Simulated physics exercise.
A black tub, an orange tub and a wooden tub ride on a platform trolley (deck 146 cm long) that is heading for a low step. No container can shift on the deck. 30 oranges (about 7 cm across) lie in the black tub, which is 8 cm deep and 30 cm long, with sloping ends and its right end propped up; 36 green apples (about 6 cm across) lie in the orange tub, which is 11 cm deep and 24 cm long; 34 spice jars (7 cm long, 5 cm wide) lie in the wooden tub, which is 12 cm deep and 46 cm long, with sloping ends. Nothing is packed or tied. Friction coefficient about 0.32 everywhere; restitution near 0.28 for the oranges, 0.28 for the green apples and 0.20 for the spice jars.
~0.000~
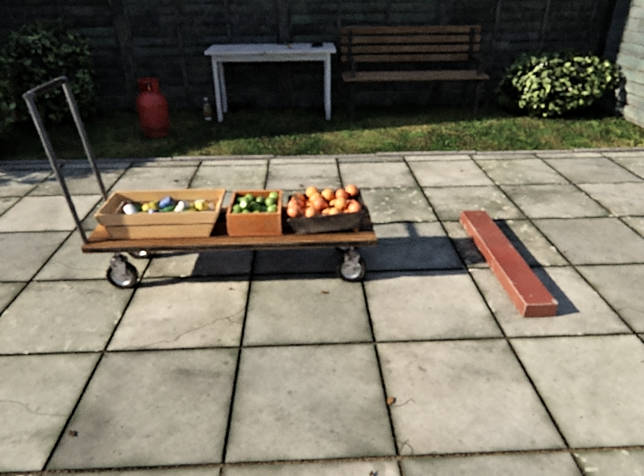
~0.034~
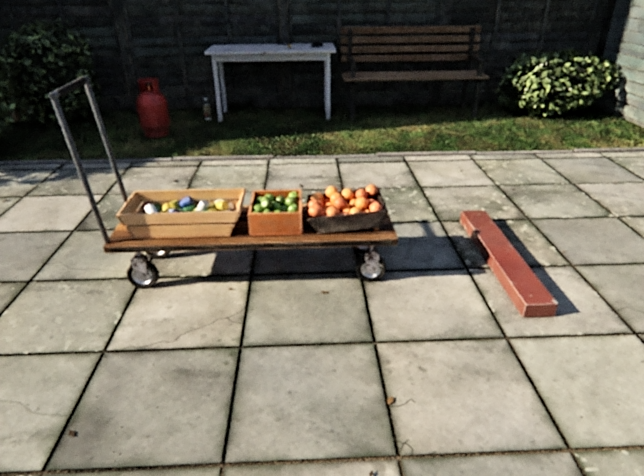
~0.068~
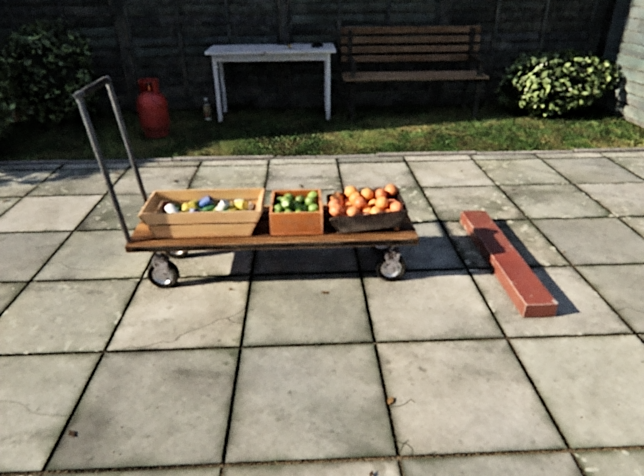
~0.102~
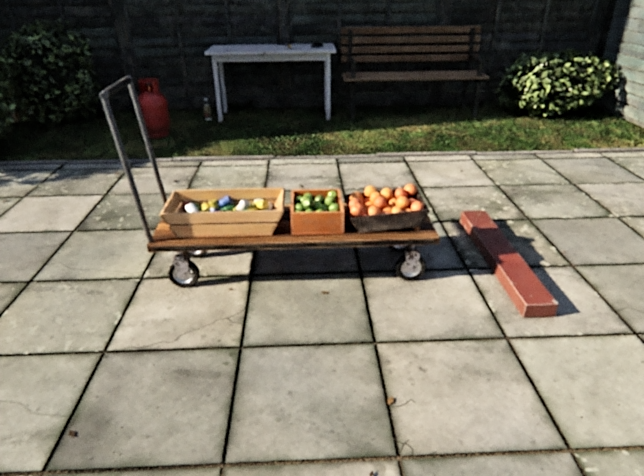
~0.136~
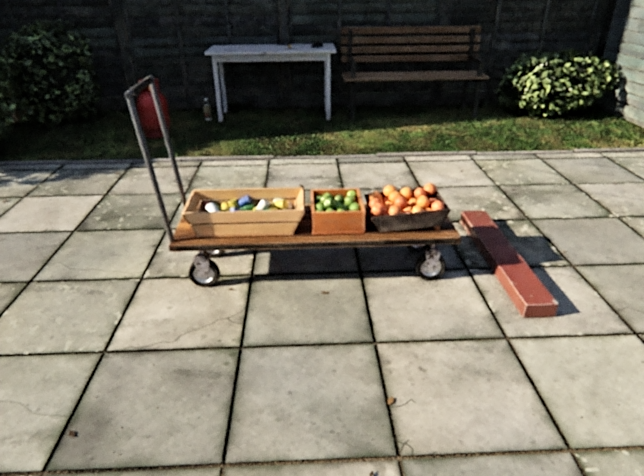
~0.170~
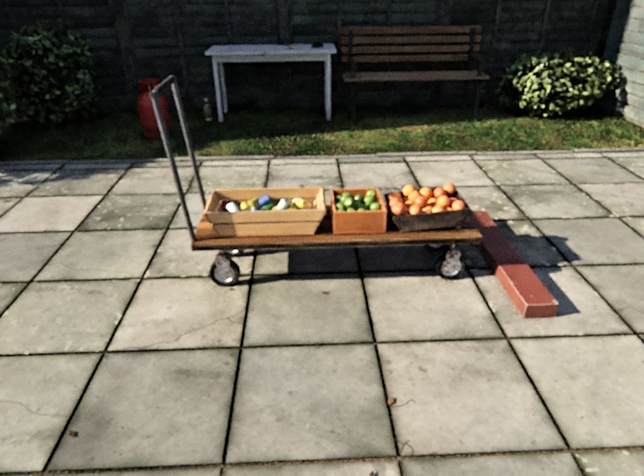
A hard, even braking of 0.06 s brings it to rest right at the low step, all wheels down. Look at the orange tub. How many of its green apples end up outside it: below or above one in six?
The orange tub loses less than a sixth of its green apples.
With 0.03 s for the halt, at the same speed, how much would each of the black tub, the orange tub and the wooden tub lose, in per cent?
In that case black tub 40, orange tub 10, wooden tub 20 per cent.
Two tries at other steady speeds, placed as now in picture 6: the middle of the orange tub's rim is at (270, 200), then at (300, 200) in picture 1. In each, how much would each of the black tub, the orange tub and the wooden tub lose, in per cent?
Black tub 20 then 10, orange tub 10 then 0, wooden tub 10 then 0 per cent.
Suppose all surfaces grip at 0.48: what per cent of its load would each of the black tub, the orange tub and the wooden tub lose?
In that case black tub 40, orange tub 10, wooden tub 10 per cent.
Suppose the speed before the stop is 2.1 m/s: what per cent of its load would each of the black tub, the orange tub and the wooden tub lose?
Then black tub 10, orange tub 10, wooden tub 10 per cent.
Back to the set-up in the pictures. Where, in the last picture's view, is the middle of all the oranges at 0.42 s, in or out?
Near (478, 198).
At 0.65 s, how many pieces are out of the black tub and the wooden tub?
Out by then, roughly: Black tub 8, wooden tub 6.
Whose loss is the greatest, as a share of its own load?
The black tub.
After 0.20 s, braking starts.
After 0.30 s, black tub 28 in, 2 out, orange tub 36 in, 0 out and wooden tub 34 in, 0 out.
After 0.42 s, black tub 23 in, 7 out, orange tub 33 in, 3 out and wooden tub 31 in, 3 out.
After 0.65 s, black tub 21 in, 9 out, orange tub 33 in, 3 out and wooden tub 28 in, 6 out.
Outcome (at 1.15 s), black tub 21 in, 9 out, orange tub 33 in, 3 out and wooden tub 28 in, 6 out. Asked share, 3 of 36, 8 per cent.
